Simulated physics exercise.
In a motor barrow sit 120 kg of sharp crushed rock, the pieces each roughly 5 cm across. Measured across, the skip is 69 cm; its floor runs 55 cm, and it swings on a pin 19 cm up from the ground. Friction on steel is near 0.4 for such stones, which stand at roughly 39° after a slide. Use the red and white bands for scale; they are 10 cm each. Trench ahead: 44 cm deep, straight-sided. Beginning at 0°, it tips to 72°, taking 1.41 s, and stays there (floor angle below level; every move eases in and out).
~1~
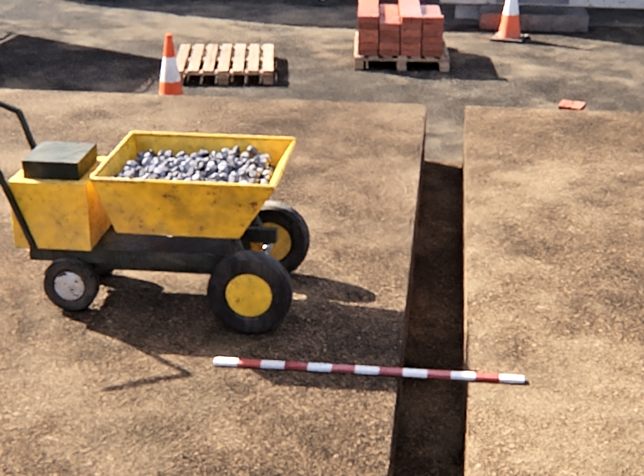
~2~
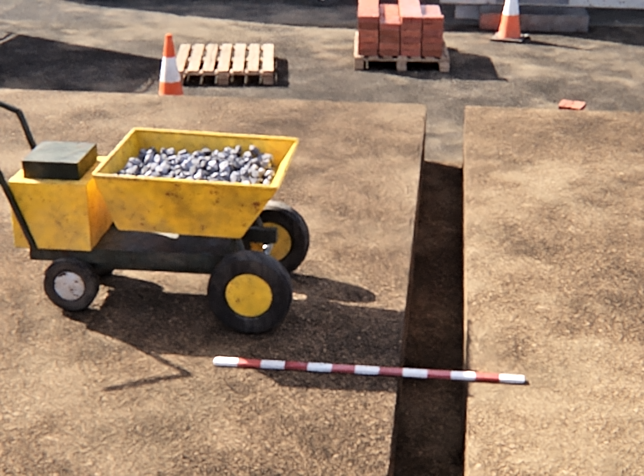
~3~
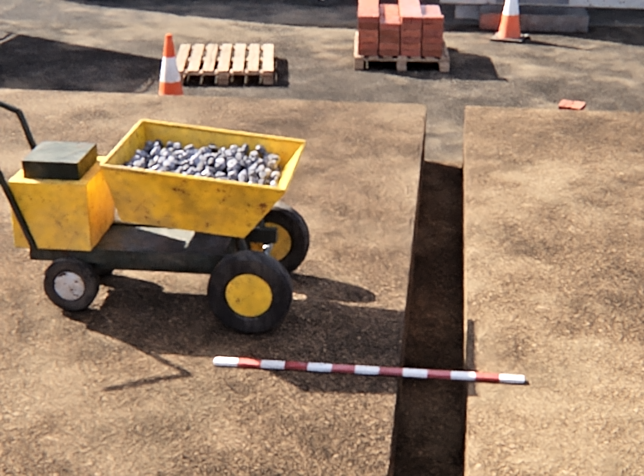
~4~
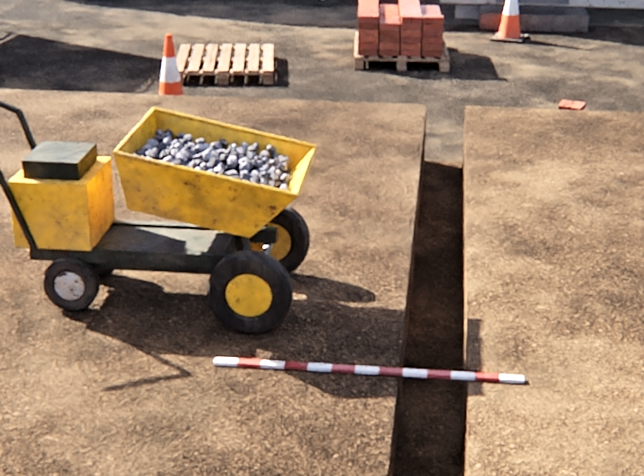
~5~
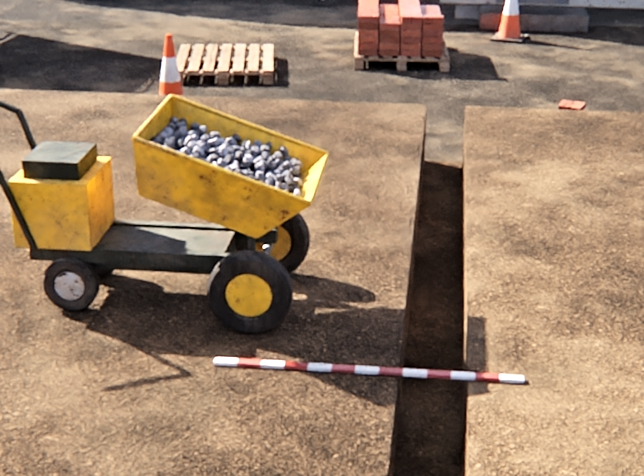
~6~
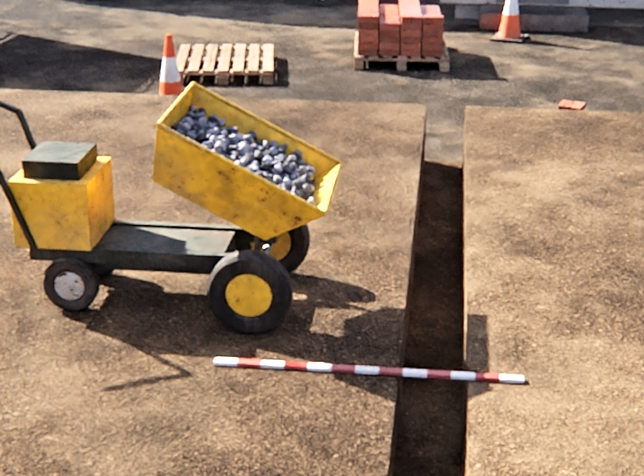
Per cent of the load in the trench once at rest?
About 61 %.
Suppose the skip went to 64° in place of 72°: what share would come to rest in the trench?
Share in trench: Approx. 25%.
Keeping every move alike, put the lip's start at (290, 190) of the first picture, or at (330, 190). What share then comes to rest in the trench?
Roughly 70 in a hundred from the first, 65 in a hundred from the second.
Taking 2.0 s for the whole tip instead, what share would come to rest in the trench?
60 %.
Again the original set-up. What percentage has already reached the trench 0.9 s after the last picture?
I'd say near 10 per cent at that time.
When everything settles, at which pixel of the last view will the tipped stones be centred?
The stones end up centred near (429, 374).
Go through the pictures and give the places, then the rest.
In the first picture, the skip is at 0°, its lip at (274, 188); the top of the load is at (220, 163).
In the second picture, lip at (277, 188), floor tilted 1°, highest stones at (207, 162).
In the third picture, lip at (285, 191), floor tilted 5°, highest stones at (175, 156).
In the fourth picture, lip at (297, 196), floor tilted 11°, highest stones at (169, 144).
In the fifth picture, the skip is at 19°, its lip at (311, 204); the top of the load is at (181, 131).
In the sixth picture, the skip is at 27°, its lip at (325, 214); the top of the load is at (194, 117).
Then, 0.5 s after the last picture the floor is at 61°, 100 % in the skip; the foremost stones are at (365, 238).
Then, 0.9 s after the last picture the floor is at 72°, 79 % in the skip, 9 % short of the trench, 12 % in the trench; the foremost stones are at (457, 390).
Then, 1.3 s after the last picture the floor is at 72°, 55 % in the skip, 14 % short of the trench, 32 % in the trench; the foremost stones are at (468, 362).
Then, 3.2 s after the last picture the floor is at 72°, 21 % in the skip, 18 % short of the trench, 61 % in the trench; the foremost stones are at (470, 352).
